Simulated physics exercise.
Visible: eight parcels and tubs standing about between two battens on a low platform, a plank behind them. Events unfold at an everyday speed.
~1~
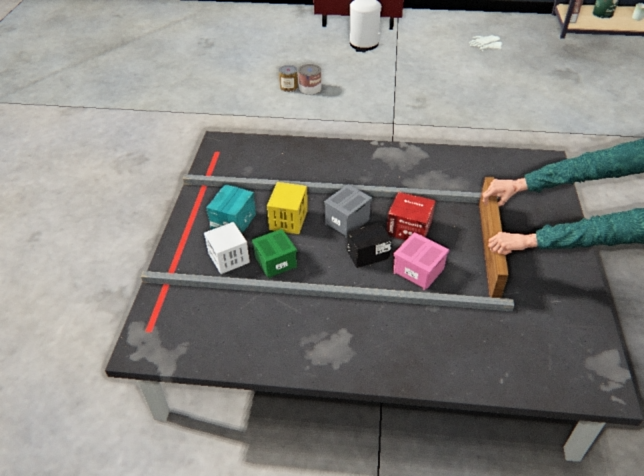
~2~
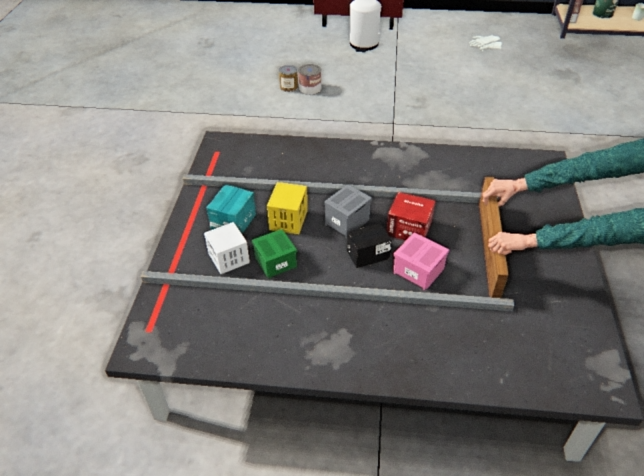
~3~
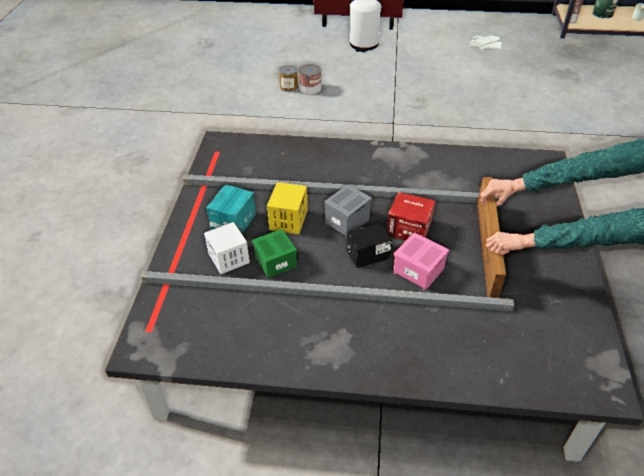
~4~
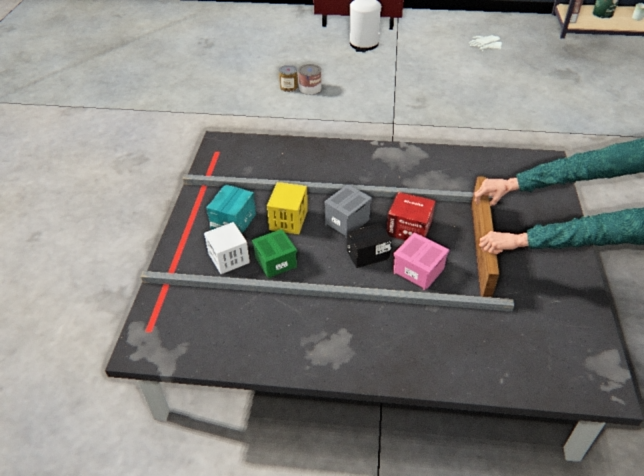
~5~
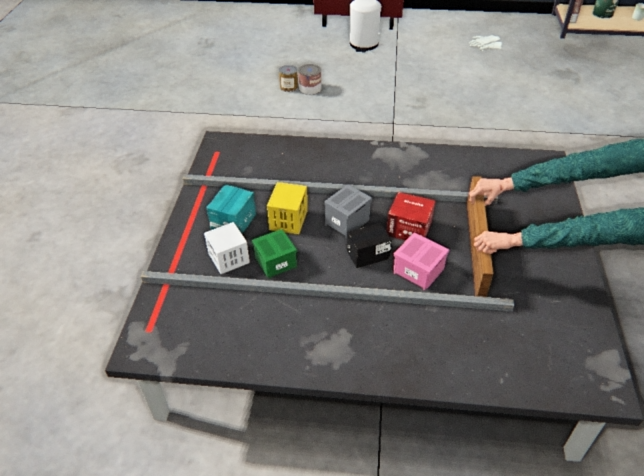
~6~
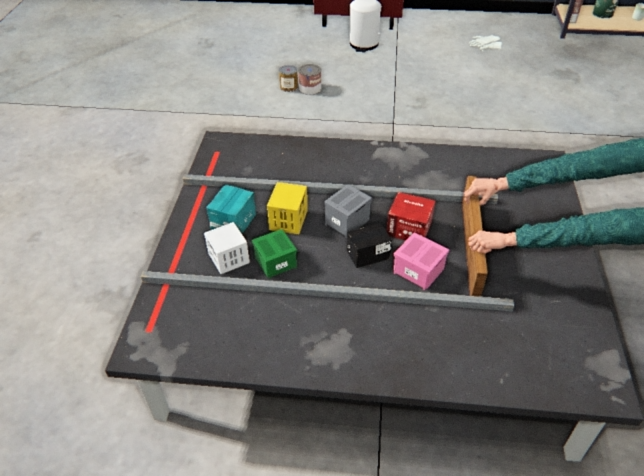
On a low dark table, two hands slide a wooden plank slightly left toward eight still boxes.
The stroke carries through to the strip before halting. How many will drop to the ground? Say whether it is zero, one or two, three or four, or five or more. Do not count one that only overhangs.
It is five or more.
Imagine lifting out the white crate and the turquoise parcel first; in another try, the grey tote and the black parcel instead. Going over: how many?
In order, the numbers are 4 and 4.
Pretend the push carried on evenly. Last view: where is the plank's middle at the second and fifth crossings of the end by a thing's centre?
The middle is at about (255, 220), later at about (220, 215).
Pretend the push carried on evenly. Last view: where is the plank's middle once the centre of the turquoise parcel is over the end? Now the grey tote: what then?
The middle is at (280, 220) when it's the turquoise parcel, and at (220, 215) when it's the grey tote.
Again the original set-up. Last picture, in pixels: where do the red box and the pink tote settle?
I'd say approximately (173, 205) and then (153, 254).
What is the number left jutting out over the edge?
Answer: 2.
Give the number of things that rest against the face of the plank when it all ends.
The number is 2.
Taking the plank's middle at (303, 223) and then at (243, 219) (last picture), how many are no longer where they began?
Answer - first 8, then 8.
Early on, none off yet; turquoise parcel at rest near (232, 211); white crate at rest near (227, 248); green tote at rest near (275, 254).
Finally, the number that fall off is five or more; lost, black parcel, grey tote, yellow crate, green tote, white crate and turquoise parcel.
